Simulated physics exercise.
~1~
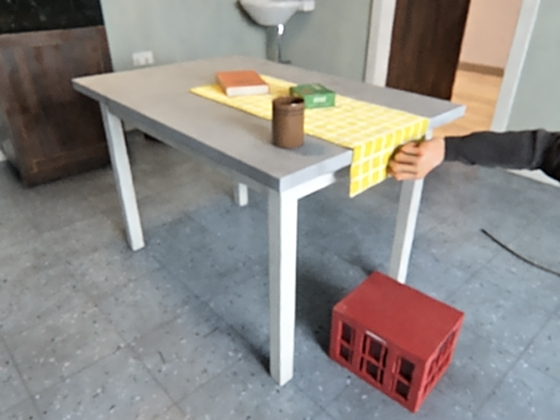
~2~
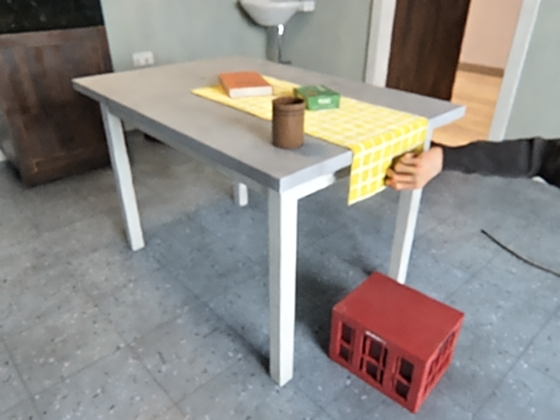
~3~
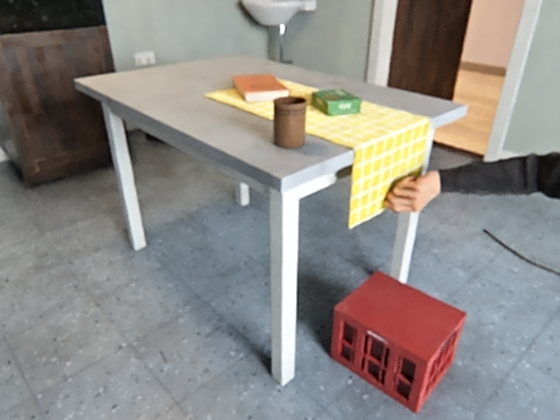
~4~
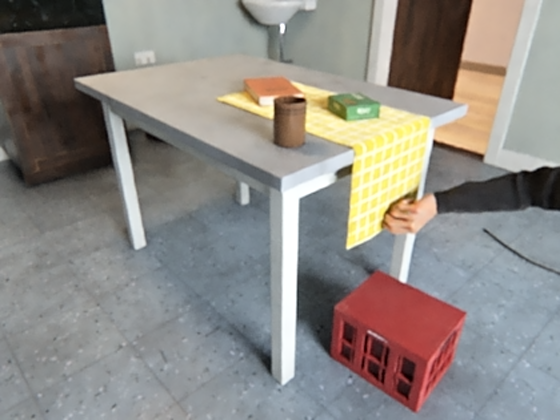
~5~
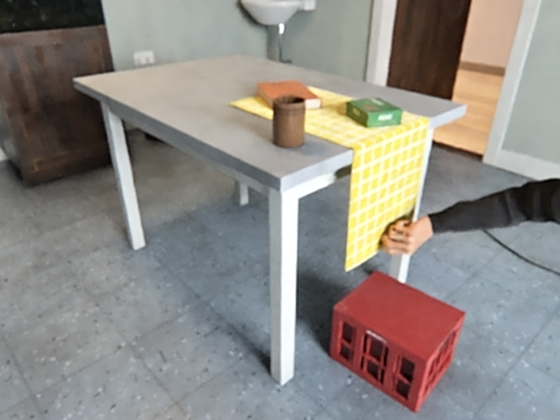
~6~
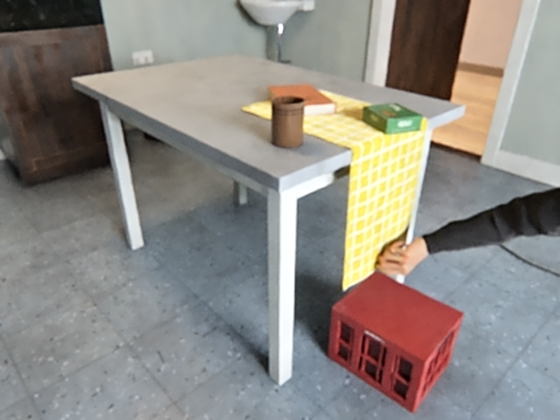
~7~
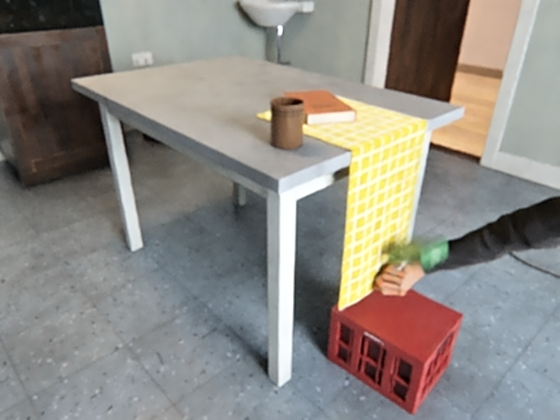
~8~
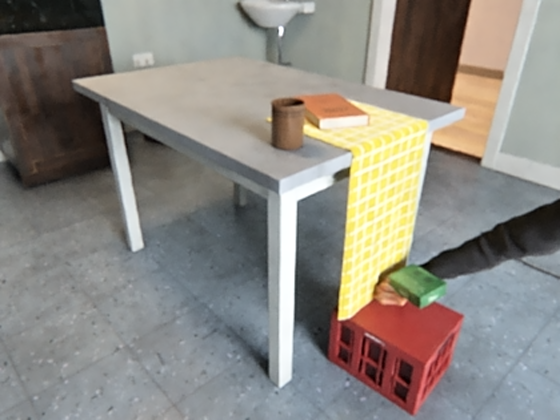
The clip opens on a grey table with white legs, holding a brown mug, an orange book and a green packet, with a red crate on the floor below. A hand at the right grips the hanging end of a yellow checked tea towel and slowly pulls it downward. The book and packet ride along on the cloth toward the table's right end, while the mug stays put. The packet then tips over the edge and drops beside the hand. Finally the towel's hem reaches the crate, the packet is down there too, and the book and mug remain on the table.
